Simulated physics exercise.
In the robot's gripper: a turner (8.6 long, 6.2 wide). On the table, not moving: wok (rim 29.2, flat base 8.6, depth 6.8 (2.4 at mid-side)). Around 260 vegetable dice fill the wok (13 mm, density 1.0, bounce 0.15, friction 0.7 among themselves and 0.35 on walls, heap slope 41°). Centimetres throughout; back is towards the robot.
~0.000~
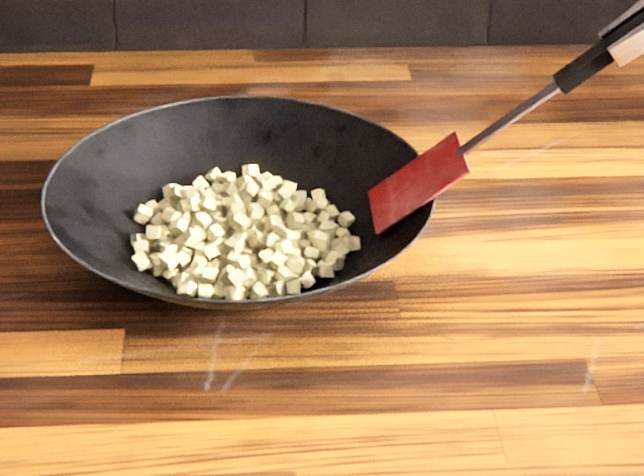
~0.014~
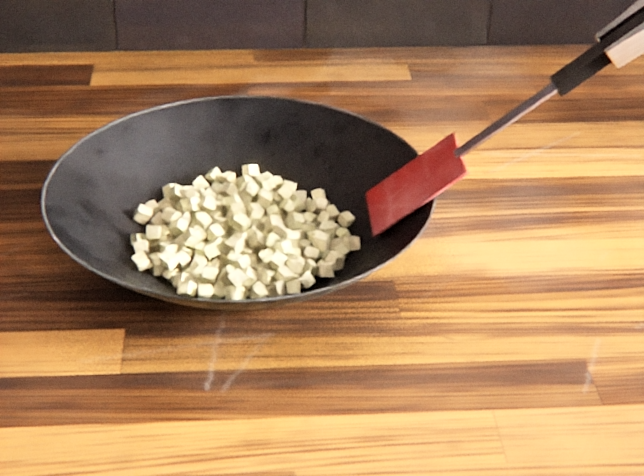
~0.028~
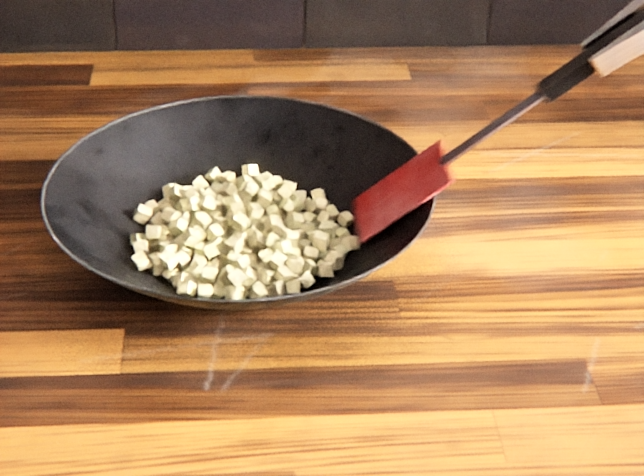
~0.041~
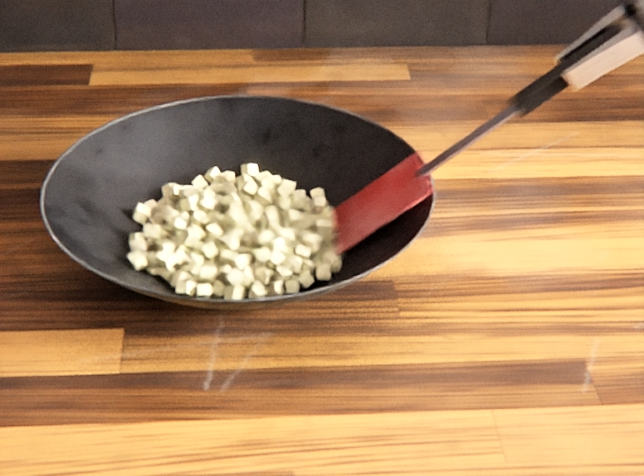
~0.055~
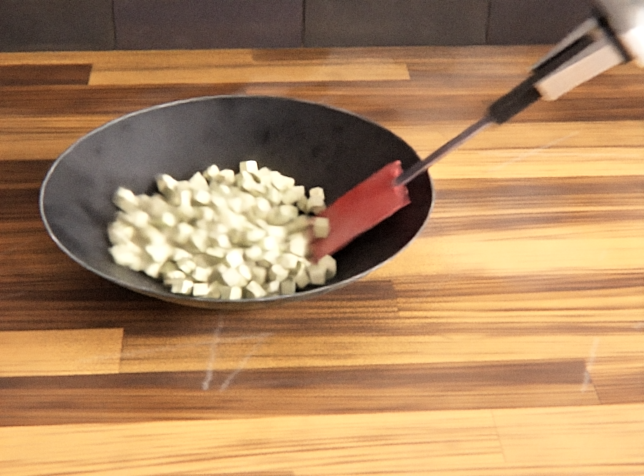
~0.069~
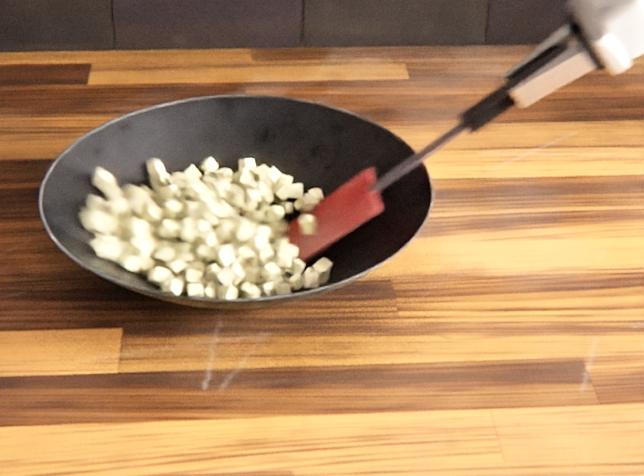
A red turner held by a robot gripper moves down and left into a dark wok on a wooden surface, then pushes into the heap of pale vegetable dice, shifting them toward the wok's left side.
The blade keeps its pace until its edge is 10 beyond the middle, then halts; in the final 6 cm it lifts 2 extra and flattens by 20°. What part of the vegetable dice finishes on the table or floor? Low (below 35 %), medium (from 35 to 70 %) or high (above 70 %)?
A medium share, from 35 to 70 %, ends on the table or floor.
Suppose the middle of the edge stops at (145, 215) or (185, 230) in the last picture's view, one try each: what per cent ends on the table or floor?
Some 30 and 15 per cent.
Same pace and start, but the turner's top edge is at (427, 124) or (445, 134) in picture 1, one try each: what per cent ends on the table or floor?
About 50 and 45 per cent.
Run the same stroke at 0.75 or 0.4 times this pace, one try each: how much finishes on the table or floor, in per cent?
Some 45 and 15 per cent.
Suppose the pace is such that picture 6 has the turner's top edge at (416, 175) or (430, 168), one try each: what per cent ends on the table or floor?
Some 25 and 10 per cent.
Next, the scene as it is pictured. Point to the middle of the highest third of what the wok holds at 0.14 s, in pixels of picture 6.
At about (90, 192).
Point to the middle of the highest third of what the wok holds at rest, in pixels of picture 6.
At about (156, 235).
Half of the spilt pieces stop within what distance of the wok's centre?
About 32 cm.
After 0.10 s, sloping 39°, highest piece 9 above the table; 257 in the wok.
After 0.14 s, sloping 35°, highest piece 11 above the table; 242 in the wok, 15 on the blade or in flight.
After 0.35 s, sloping 19°, highest piece 9 above the table; 129 in the wok, 77 on the table or floor, 51 on the blade or in flight.
After 1.40 s, sloping 19°, highest piece 8 above the table; 129 in the wok, 128 on the table or floor.
At rest, 129 in the wok, 128 on the table or floor. That is 50 % on the table or floor.
